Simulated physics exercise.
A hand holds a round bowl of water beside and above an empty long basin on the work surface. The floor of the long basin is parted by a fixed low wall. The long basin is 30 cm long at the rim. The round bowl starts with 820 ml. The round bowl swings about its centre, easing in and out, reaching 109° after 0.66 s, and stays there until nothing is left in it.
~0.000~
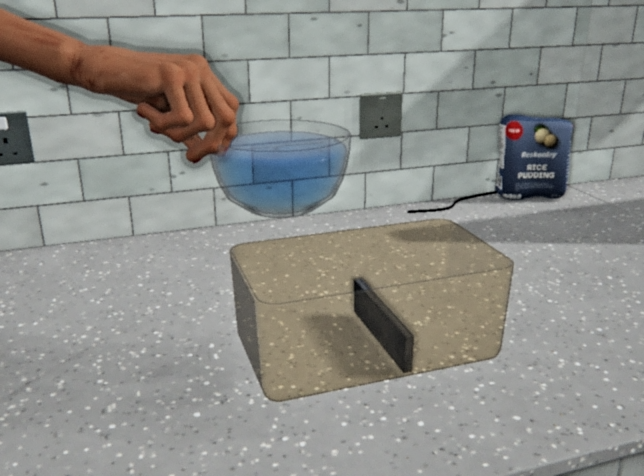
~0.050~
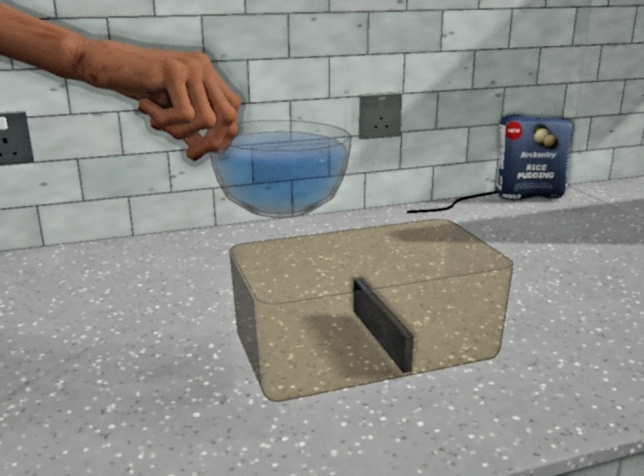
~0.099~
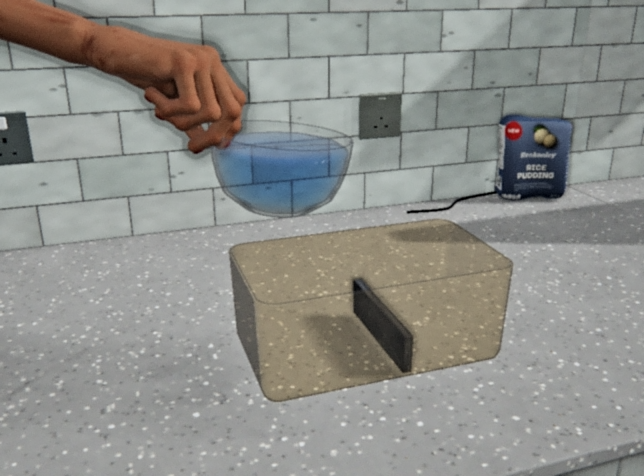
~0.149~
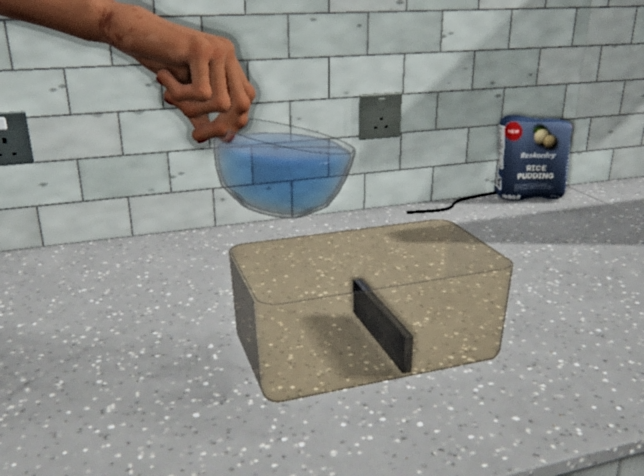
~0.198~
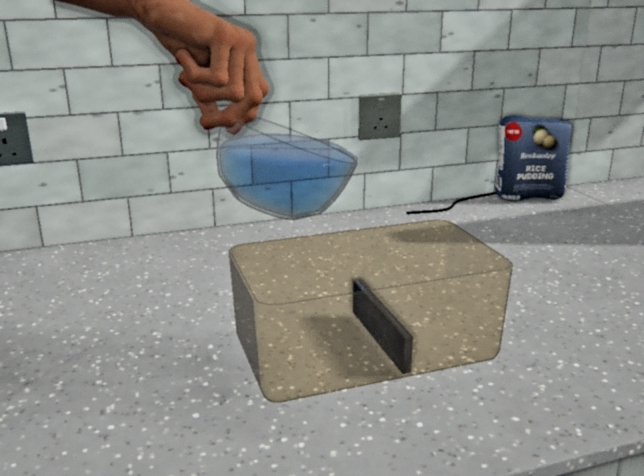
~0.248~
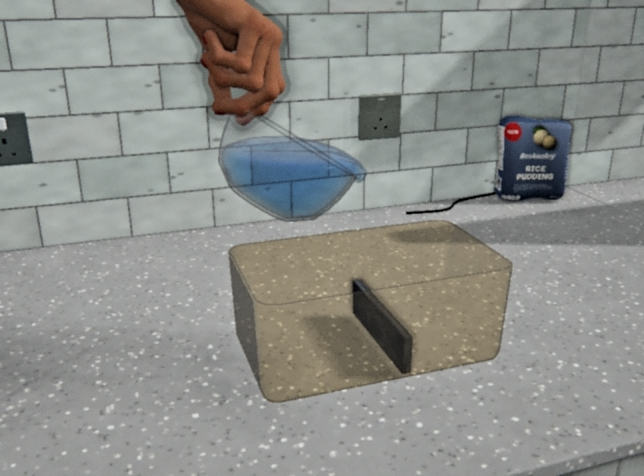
On a speckled kitchen worktop, a hand tilting a clear round bowl of blue water rightward above an empty long basin.
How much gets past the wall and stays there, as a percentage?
The far part has some 47 per cent.
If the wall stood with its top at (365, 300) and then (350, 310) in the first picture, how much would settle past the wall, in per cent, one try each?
In turn about 65 and 85 per cent.
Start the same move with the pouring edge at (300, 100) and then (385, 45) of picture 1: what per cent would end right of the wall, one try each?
First 10, then 80 per cent.
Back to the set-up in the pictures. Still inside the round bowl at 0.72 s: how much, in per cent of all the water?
Near 1 in a hundred.
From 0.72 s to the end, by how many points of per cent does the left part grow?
Near 4 in a hundred.
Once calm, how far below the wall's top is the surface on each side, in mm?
Some 32 mm on the left and 30 mm on the right.
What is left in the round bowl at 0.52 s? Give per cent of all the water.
Near 18 in a hundred.
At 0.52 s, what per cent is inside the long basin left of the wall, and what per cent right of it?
Left about 16, right about 38.
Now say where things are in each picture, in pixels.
The first frame shows tilt 0°; pouring edge (345, 131); surface from (213, 151) to (341, 139); the long basin's rim runs from (243, 275) to (480, 241); the wall's top is at (382, 306).
The second frame shows tilt 2°; pouring edge (346, 133); surface from (212, 149) to (341, 140).
The third frame shows tilt 6°; pouring edge (347, 138); surface from (214, 147) to (343, 142).
The fourth frame shows tilt 13°; pouring edge (350, 147); surface from (217, 146) to (345, 145).
The fifth frame shows tilt 22°; pouring edge (351, 159); surface from (220, 148) to (350, 153); 1 per cent is over the edge.
The sixth frame shows tilt 34°; pouring edge (350, 173); surface from (223, 151) to (340, 160); 7 per cent is over the edge.
After 0.52 s the tilt is 98° and 18 per cent is still to pour, 15 is left of the wall and 38 right of it.
After 0.72 s the tilt is 109° and 1 per cent is still to pour, 46 is left of the wall and 48 right of it.
After 0.93 s the tilt is 109° and 0 per cent is still to pour, 51 is left of the wall and 47 right of it.
After 1.16 s the tilt is 109° and 0 per cent is still to pour, 51 is left of the wall and 47 right of it.
In the end 51 per cent lies left of the wall, 47 right of it and 2 outside.
